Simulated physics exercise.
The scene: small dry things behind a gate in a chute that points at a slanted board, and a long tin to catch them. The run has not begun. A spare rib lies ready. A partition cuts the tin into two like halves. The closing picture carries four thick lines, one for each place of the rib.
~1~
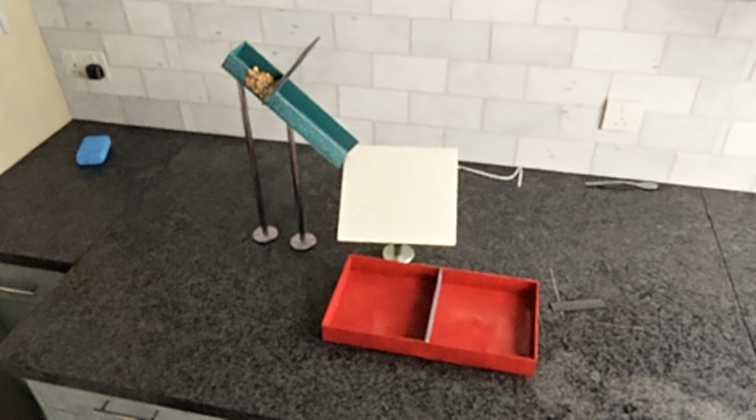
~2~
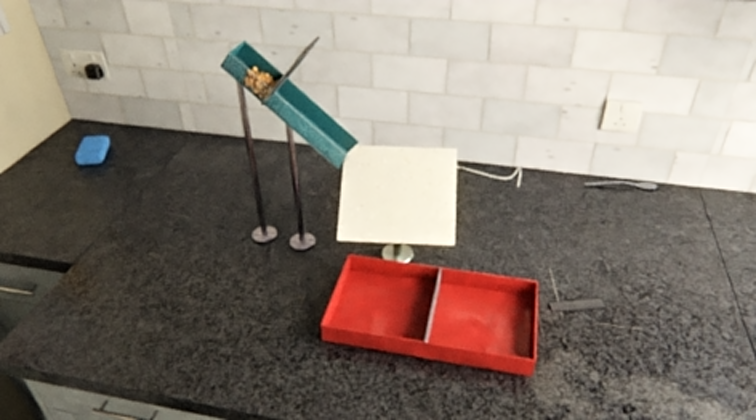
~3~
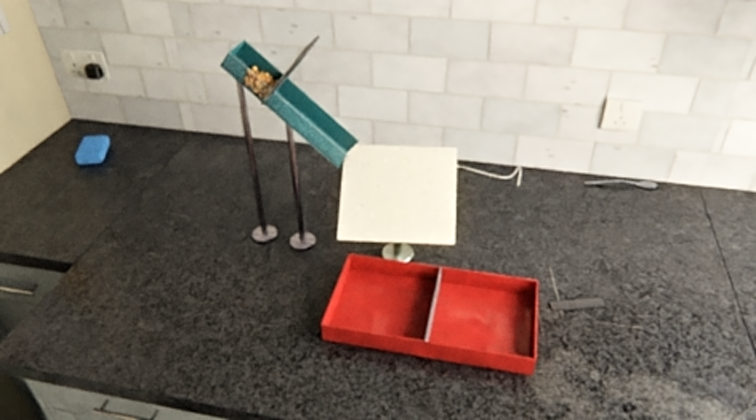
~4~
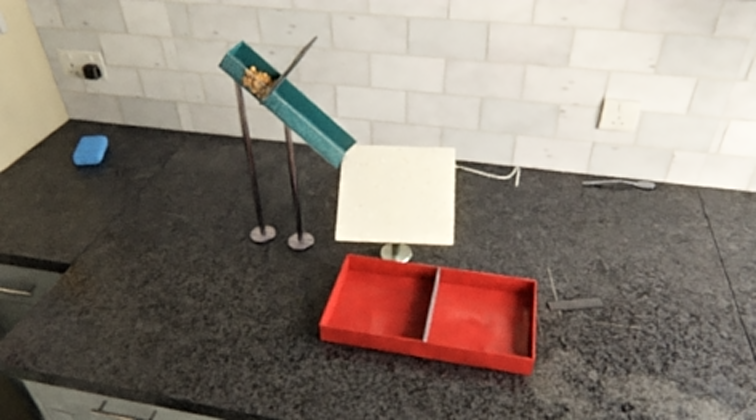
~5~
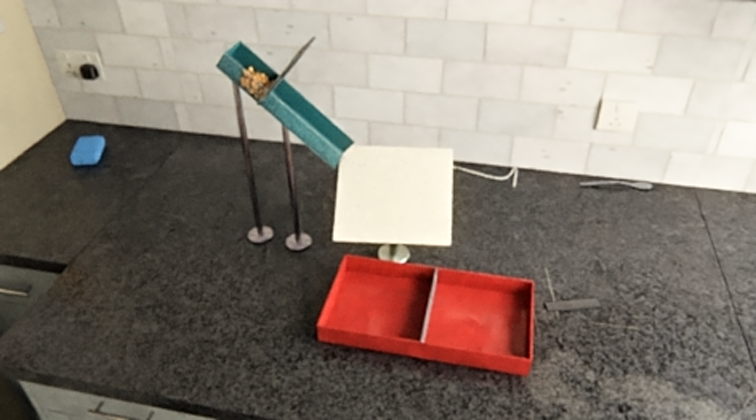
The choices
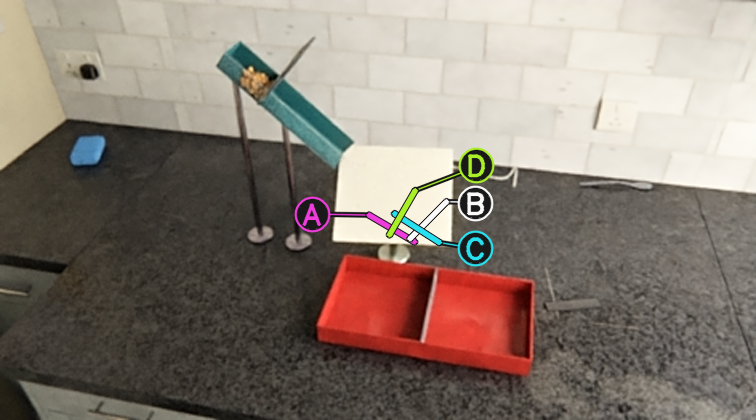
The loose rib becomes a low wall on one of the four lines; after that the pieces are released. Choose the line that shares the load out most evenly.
Use line C.
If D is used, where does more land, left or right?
Left.
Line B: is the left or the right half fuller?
Left.
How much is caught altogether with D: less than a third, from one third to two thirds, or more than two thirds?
More than two thirds.
On the marked copy, line A from (368, 215) to (414, 241); line B from (446, 201) to (409, 238); line C from (394, 213) to (439, 242); line D from (415, 190) to (389, 234).
With A, of what is caught, a small part in the left half, nearly all in the right.
With B, of what is caught, nearly all in the left half, a small part in the right.
With C, of what is caught, about half in the left half, about half in the right.
With D, of what is caught, nearly all in the left half, a small part in the right.
